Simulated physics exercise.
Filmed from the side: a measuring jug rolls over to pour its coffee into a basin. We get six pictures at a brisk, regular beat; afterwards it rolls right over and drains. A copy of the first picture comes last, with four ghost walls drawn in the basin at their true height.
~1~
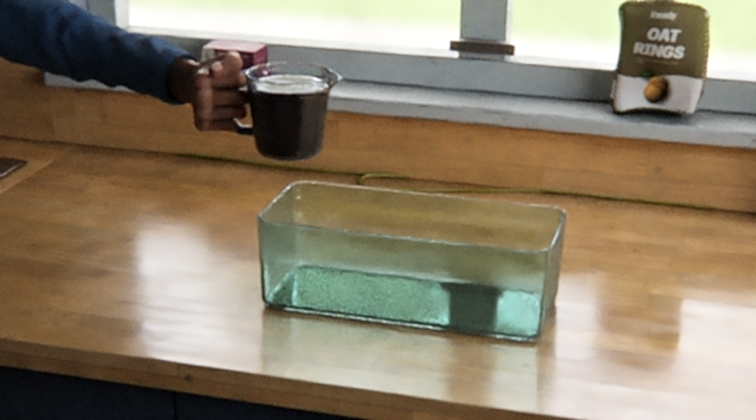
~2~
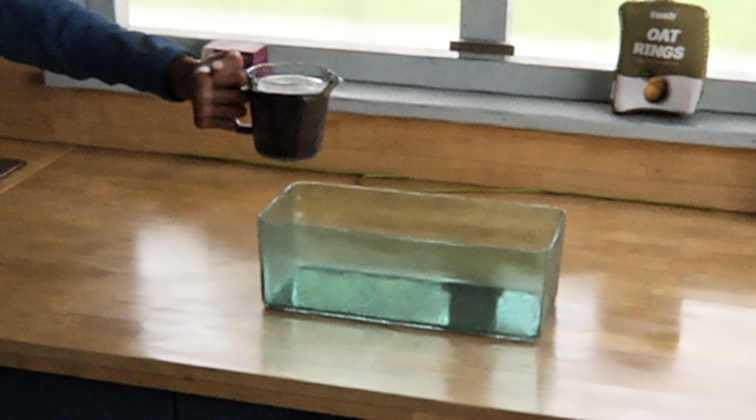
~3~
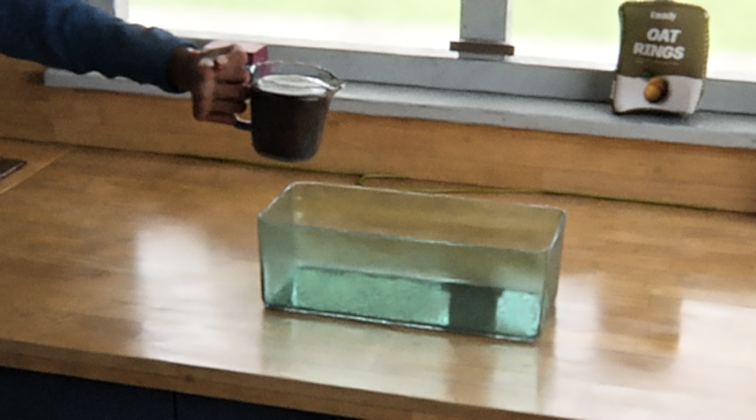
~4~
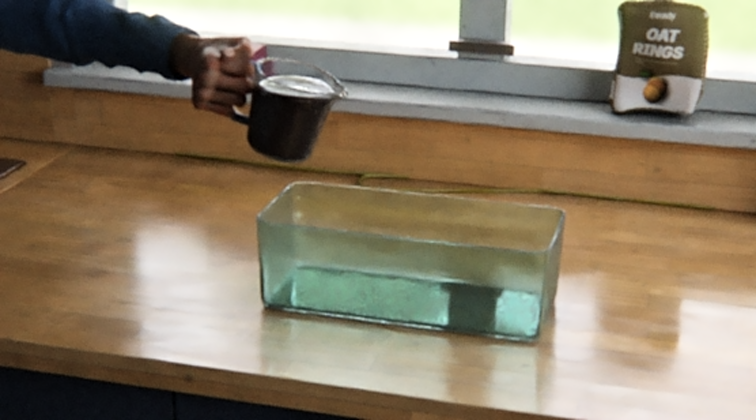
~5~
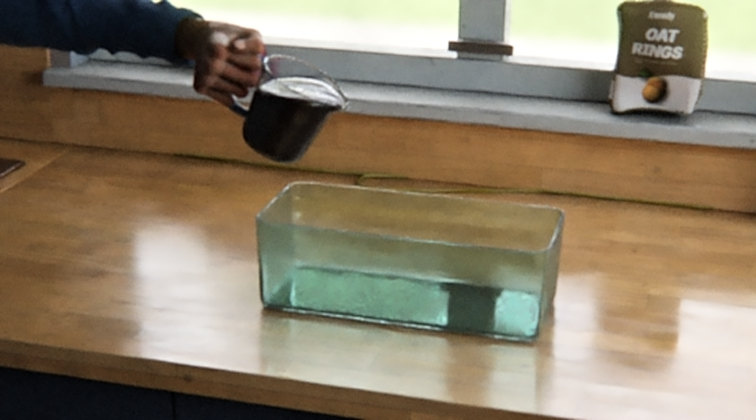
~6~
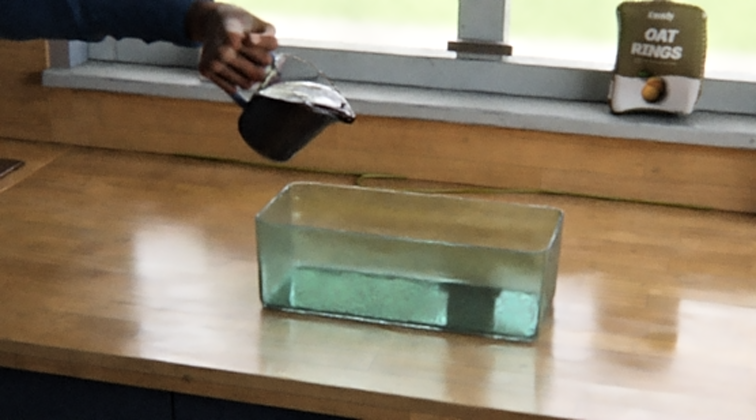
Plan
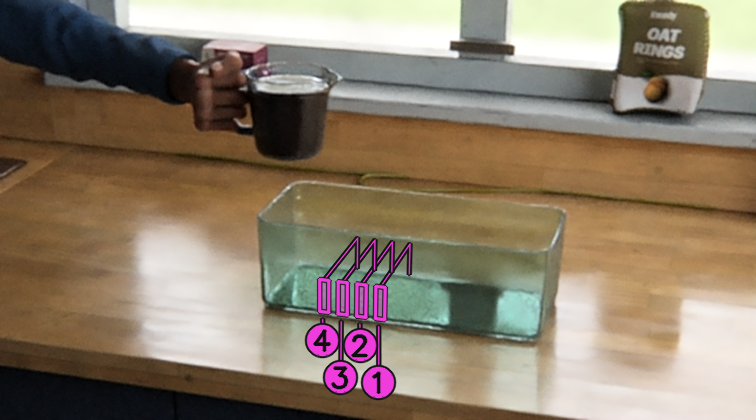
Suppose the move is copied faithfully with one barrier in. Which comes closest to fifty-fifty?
Use place 2.
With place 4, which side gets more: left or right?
More ends on the right.
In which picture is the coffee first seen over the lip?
Picture 6.
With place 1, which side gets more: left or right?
More ends on the left.
On the marked copy, 1 at (378, 326); 2 at (359, 323); 3 at (341, 321); 4 at (322, 318).
For place 1, about 84 % ends left of the wall and 14 % right of it.
For place 2, about 54 % ends left of the wall and 45 % right of it.
For place 3, about 16 % ends left of the wall and 83 % right of it.
For place 4, about 3 % ends left of the wall and 96 % right of it.
